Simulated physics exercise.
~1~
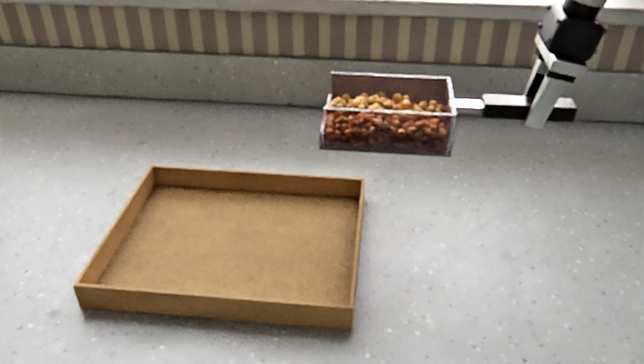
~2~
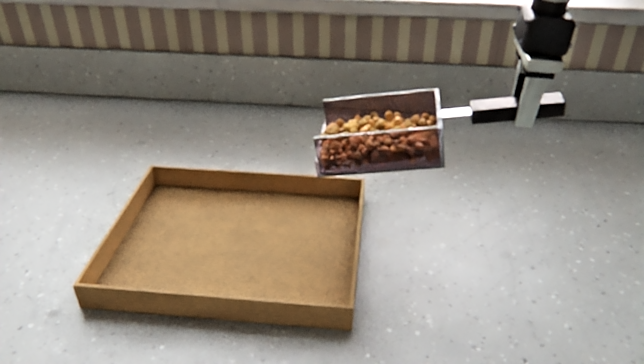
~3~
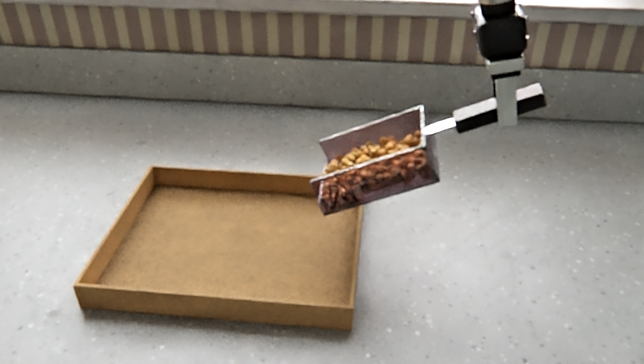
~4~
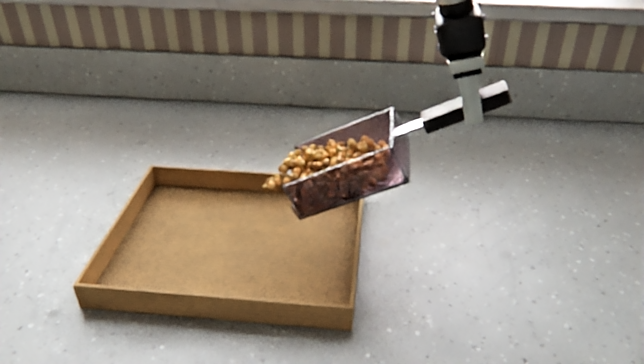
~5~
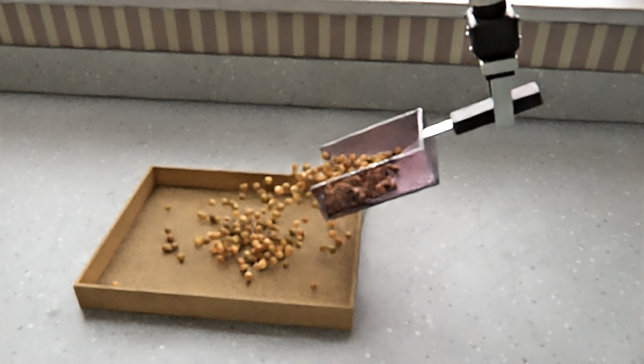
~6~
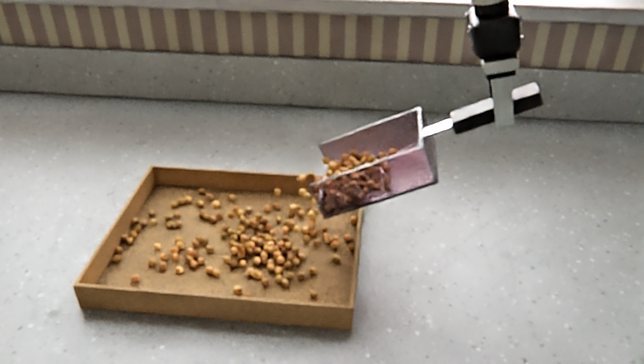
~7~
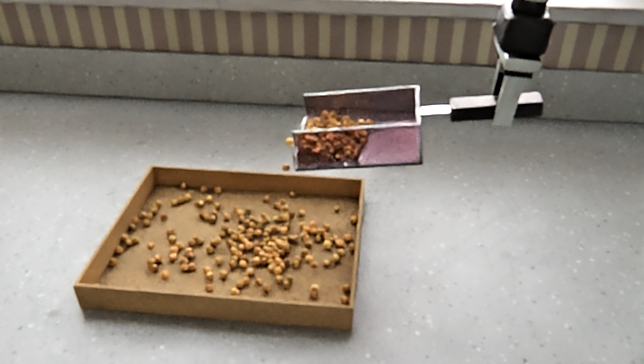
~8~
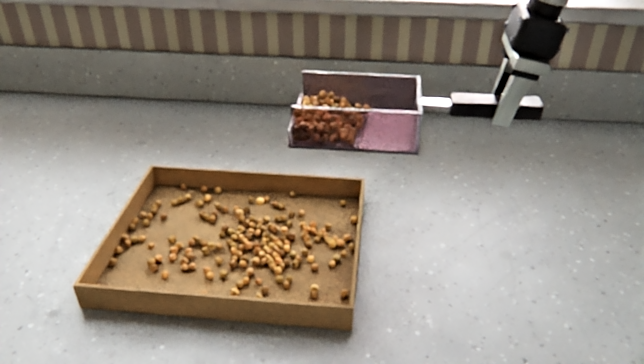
On a speckled grey countertop, a robot arm tips chickpeas from a clear box into a shallow tray, then levels it, some remaining.
